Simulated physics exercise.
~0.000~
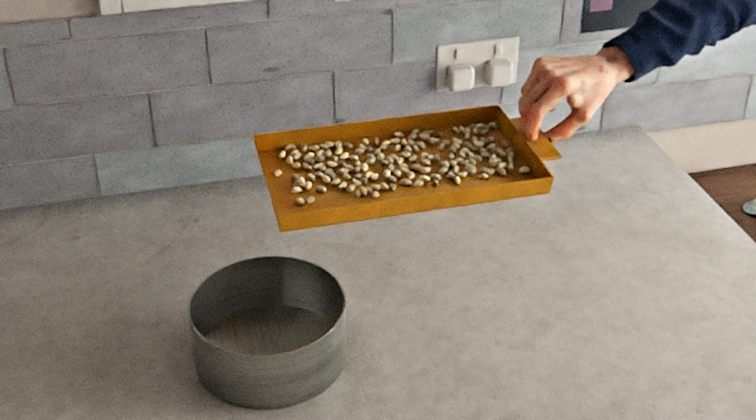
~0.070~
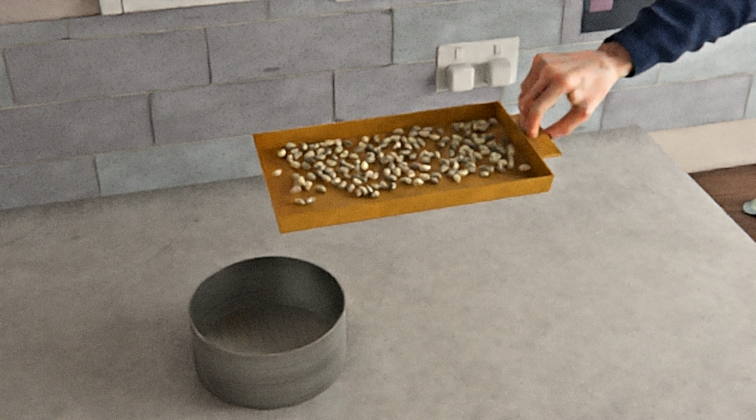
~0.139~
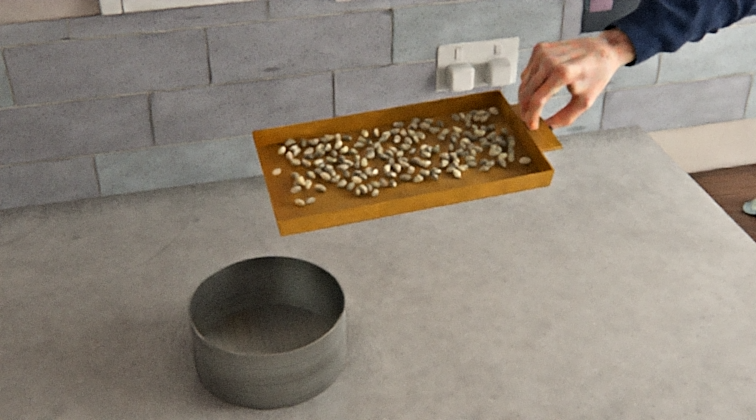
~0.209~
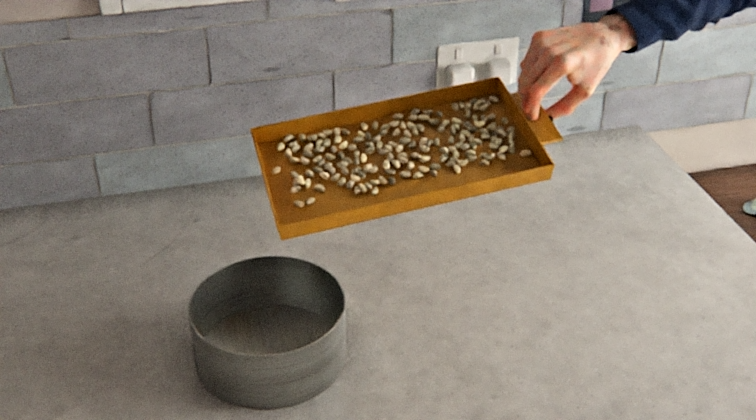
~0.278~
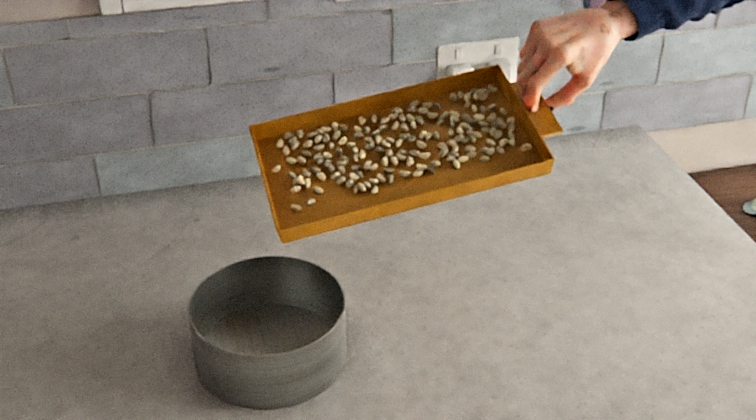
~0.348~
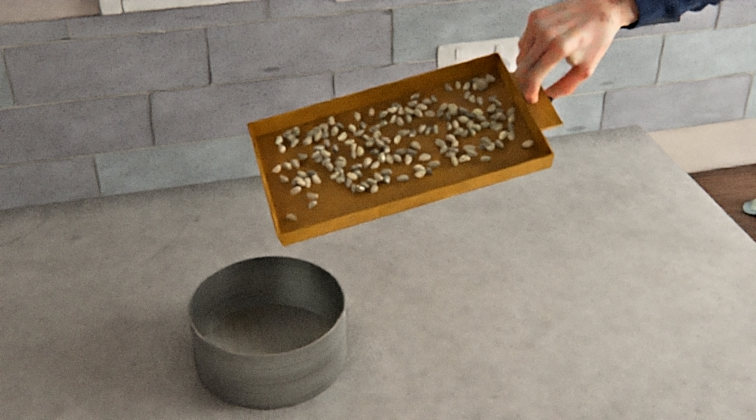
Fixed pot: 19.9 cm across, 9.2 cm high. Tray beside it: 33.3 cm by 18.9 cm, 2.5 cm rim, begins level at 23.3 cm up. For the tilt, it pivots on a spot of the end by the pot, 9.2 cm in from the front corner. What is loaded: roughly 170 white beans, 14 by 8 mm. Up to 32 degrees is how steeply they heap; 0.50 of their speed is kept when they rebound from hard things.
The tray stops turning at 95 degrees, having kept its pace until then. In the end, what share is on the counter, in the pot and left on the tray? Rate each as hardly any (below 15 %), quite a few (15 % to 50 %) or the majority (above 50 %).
I would put it this way: Counter: Hardly any, pot: The majority, tray: Hardly any.
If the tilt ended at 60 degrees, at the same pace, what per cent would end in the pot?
About 10 in a hundred would end up in the pot.
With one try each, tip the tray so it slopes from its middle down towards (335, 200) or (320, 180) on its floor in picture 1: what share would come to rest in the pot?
Roughly 90 % for the first direction, roughly 65 % for the second.
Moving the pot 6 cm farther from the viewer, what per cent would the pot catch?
With that change it comes to something like 20 in a hundred.
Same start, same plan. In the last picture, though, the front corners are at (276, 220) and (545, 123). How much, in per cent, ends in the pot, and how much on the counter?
The pot gets 85 and the counter 10.
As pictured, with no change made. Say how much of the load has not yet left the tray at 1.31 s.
I'd say close to 90 per cent.
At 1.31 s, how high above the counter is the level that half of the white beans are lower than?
Roughly 22 centimetres, give or take.
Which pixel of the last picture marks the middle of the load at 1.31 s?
I reckon close to (327, 224).
After 0.93 s, tilt 55 degrees; the tray holds 100 %, the pot 0 %.
Then, at 1.31 s, tilt 78 degrees; the tray holds 90 %, the pot 10 %.
After 1.78 s, tilt 95 degrees; the tray holds 10 %, the pot 80 %.
At rest (2.8 s), counter 5 %, pot 90 %, tray 5 %.
